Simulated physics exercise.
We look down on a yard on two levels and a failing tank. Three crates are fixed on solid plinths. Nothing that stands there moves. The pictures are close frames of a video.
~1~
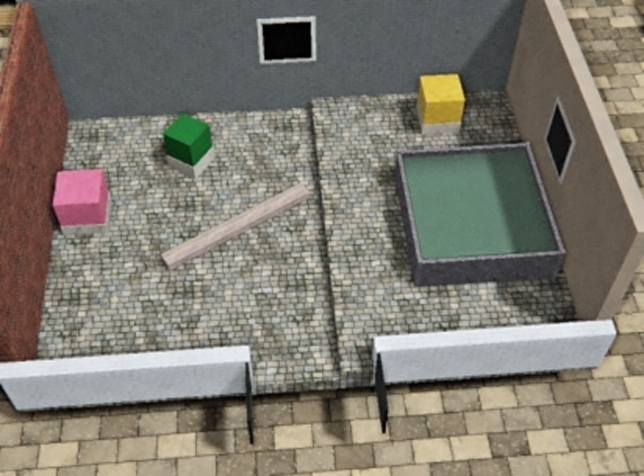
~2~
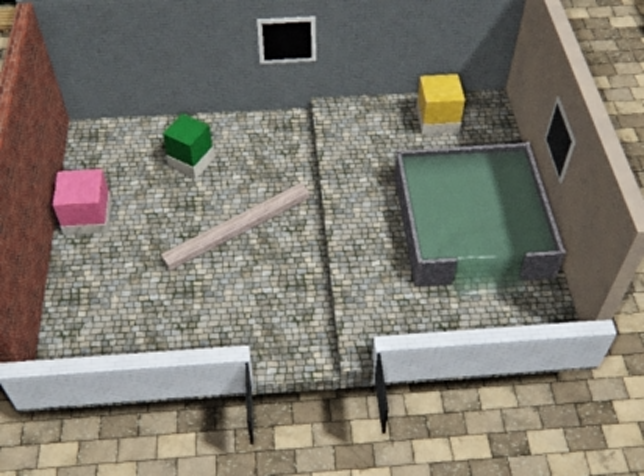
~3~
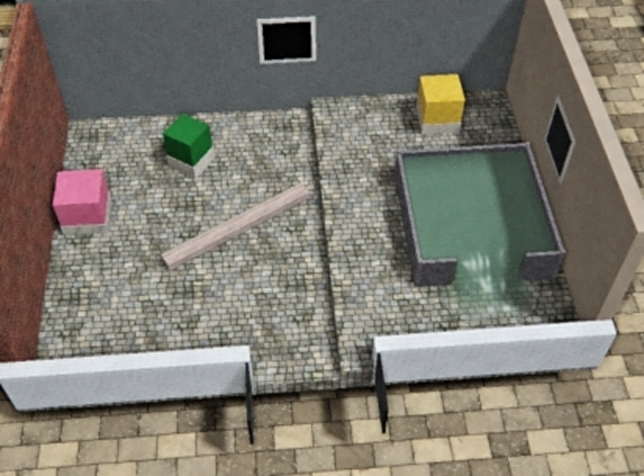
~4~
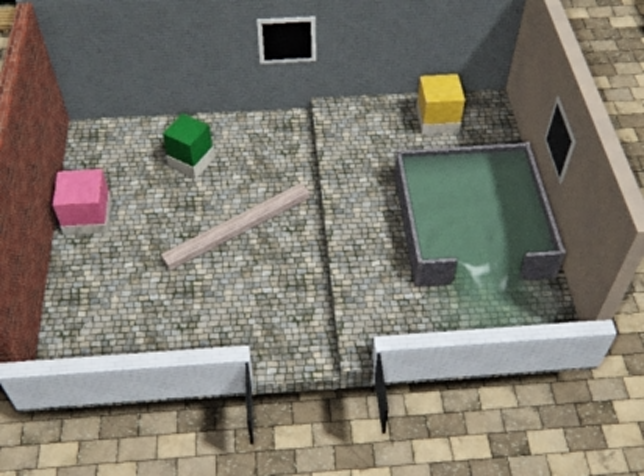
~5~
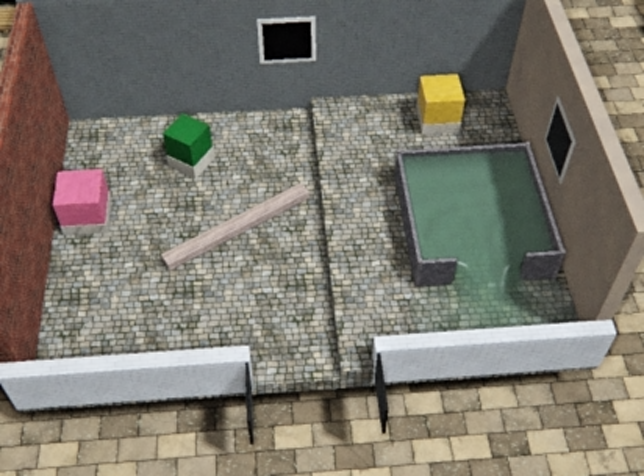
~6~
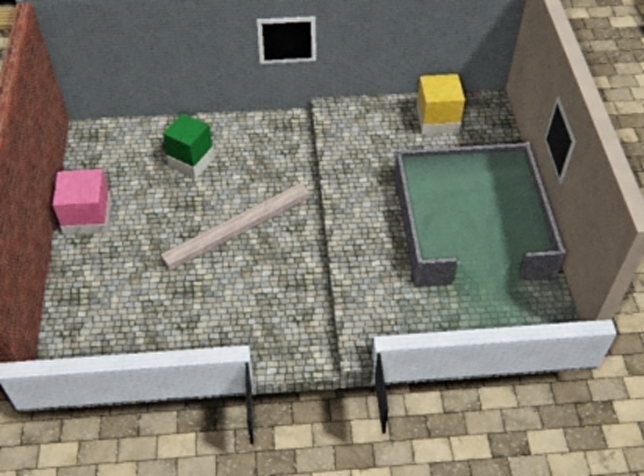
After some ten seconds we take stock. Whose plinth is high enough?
In the end: The yellow crate stays dry; the green crate stays dry; the pink crate stays dry.
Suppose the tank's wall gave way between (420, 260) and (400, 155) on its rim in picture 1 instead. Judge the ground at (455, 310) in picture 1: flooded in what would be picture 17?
Answer: Not flooded.
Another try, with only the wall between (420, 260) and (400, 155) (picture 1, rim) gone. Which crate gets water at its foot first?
It is the green crate.
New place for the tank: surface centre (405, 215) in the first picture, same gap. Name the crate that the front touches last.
I say the crate marked green.
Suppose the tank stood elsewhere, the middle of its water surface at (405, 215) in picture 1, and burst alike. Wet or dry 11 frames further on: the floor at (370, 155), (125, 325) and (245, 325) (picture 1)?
In turn: Dry, no water, under water.
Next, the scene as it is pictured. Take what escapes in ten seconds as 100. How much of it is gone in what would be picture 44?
Roughly 60 per cent.
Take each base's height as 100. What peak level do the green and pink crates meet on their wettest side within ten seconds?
Roughly 10 per cent, then 50 per cent.
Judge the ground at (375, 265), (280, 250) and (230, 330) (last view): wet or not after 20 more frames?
As listed: Covered, covered, wet.
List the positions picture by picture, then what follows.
The first picture shows the tank at (476, 203) is whole and still.
In the second picture, water pours out at (487, 273) and has run to (522, 284).
In the third picture, water pours out at (486, 274) and has run to (523, 313).
In the fourth picture, water pours out at (486, 274) and has run to a hidden place.
In the fifth picture, the front is at a hidden place, out from the gap at (487, 273).
In the sixth picture, the front is at a hidden place, out from the gap at (487, 273).
A moment on, water covers 10 % of the floor; the yellow crate not reached, the green crate not reached, the pink crate not reached.
Next, water covers 20 % of the floor; the yellow crate not reached, the green crate not reached, the pink crate not reached.
Then, water covers 45 % of the floor; the yellow crate water round its plinth, the green crate not reached, the pink crate not reached.
Later, water covers 60 % of the floor; the yellow crate water round its plinth, the green crate not reached, the pink crate water round its plinth.
In the end, water covers 85 % of the floor; the yellow crate stayed above the water, the green crate stayed above the water, the pink crate stayed above the water.
